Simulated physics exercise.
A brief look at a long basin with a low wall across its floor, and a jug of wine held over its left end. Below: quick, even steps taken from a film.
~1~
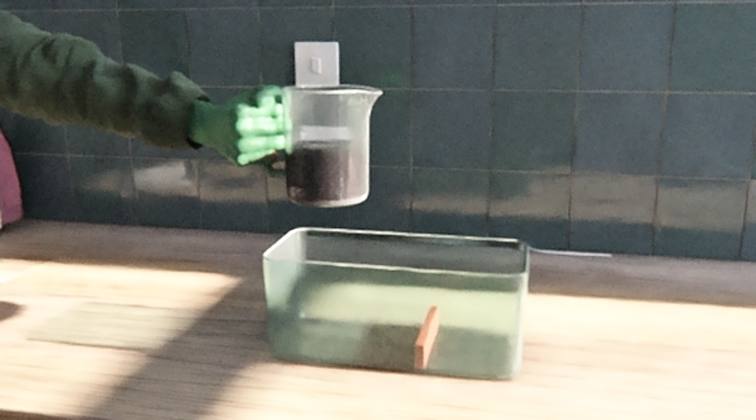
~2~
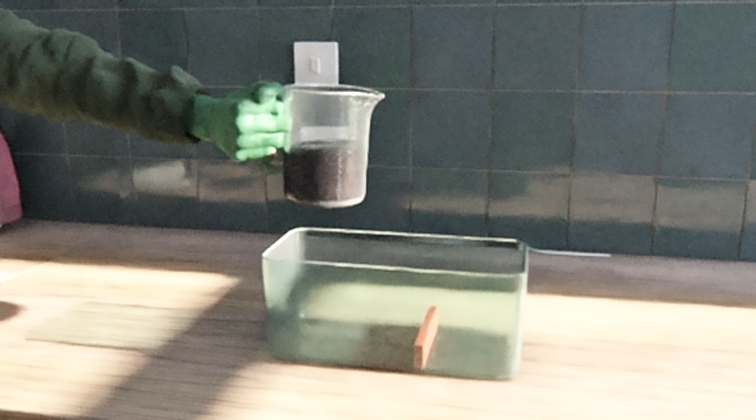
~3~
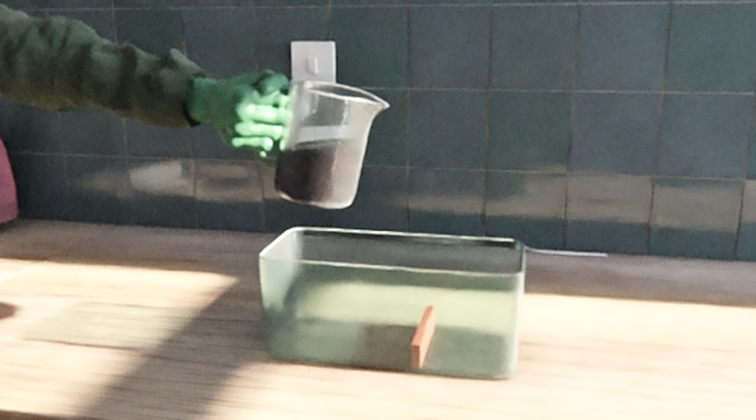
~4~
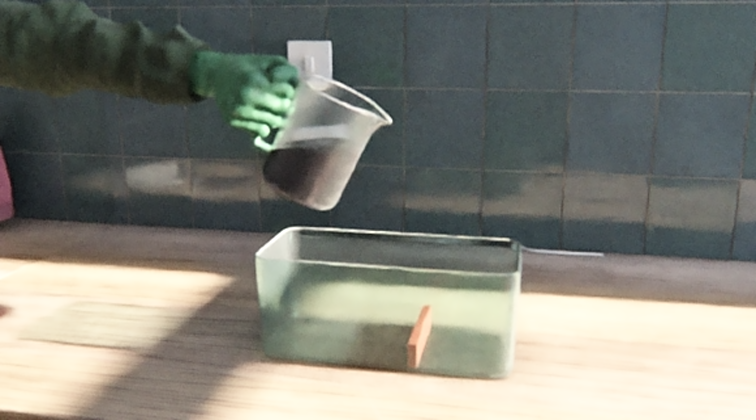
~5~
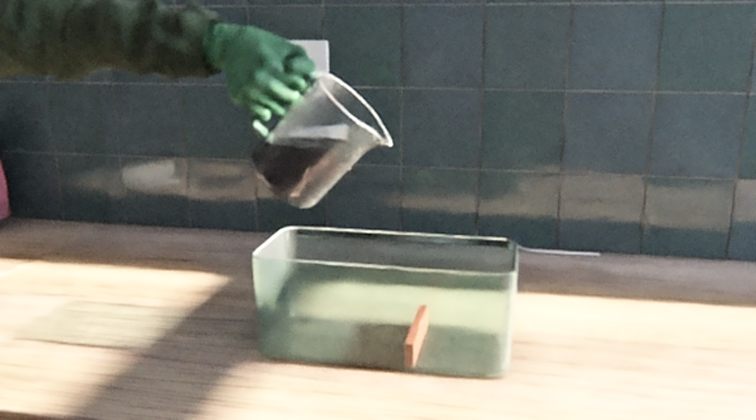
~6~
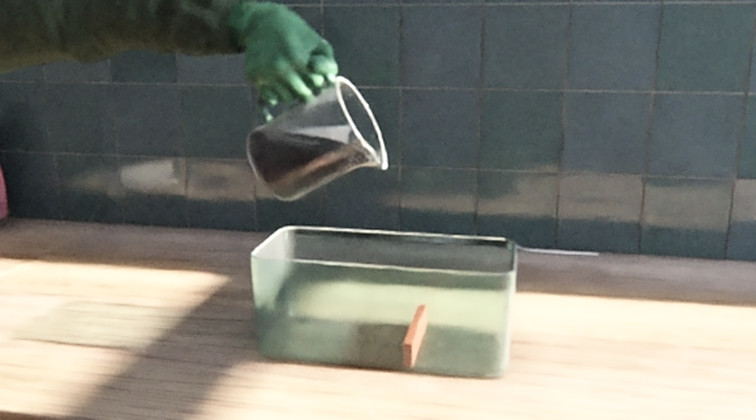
A green-gloved hand steadily tilting a clear jug of dark liquid rightward above a long glass basin with a low reddish wall inside.
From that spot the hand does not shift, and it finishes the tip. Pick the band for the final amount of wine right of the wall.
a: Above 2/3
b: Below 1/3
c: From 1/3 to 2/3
c.
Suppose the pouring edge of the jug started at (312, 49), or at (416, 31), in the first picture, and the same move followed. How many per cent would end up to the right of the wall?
About 20 per cent, then about 70 per cent.
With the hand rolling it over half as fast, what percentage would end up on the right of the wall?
Roughly 55 percent.
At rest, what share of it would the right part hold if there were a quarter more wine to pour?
About 55 in a hundred.
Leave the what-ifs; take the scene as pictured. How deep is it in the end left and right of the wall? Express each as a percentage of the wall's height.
30 % left, 50 % right.
A moment on, the jug is tipped right over and 62 per cent is still to pour, 13 is left of the wall and 0 right of it.
Next, the jug is tipped right over and 18 per cent is still to pour, 39 is left of the wall and 29 right of it.
Then the jug is tipped right over and 3 per cent is still to pour, 45 is left of the wall and 46 right of it.
Later the jug is tipped right over and 0 per cent is still to pour, 53 is left of the wall and 45 right of it.
Finally, 53 per cent lies left of the wall, 45 right of it and 2 outside.
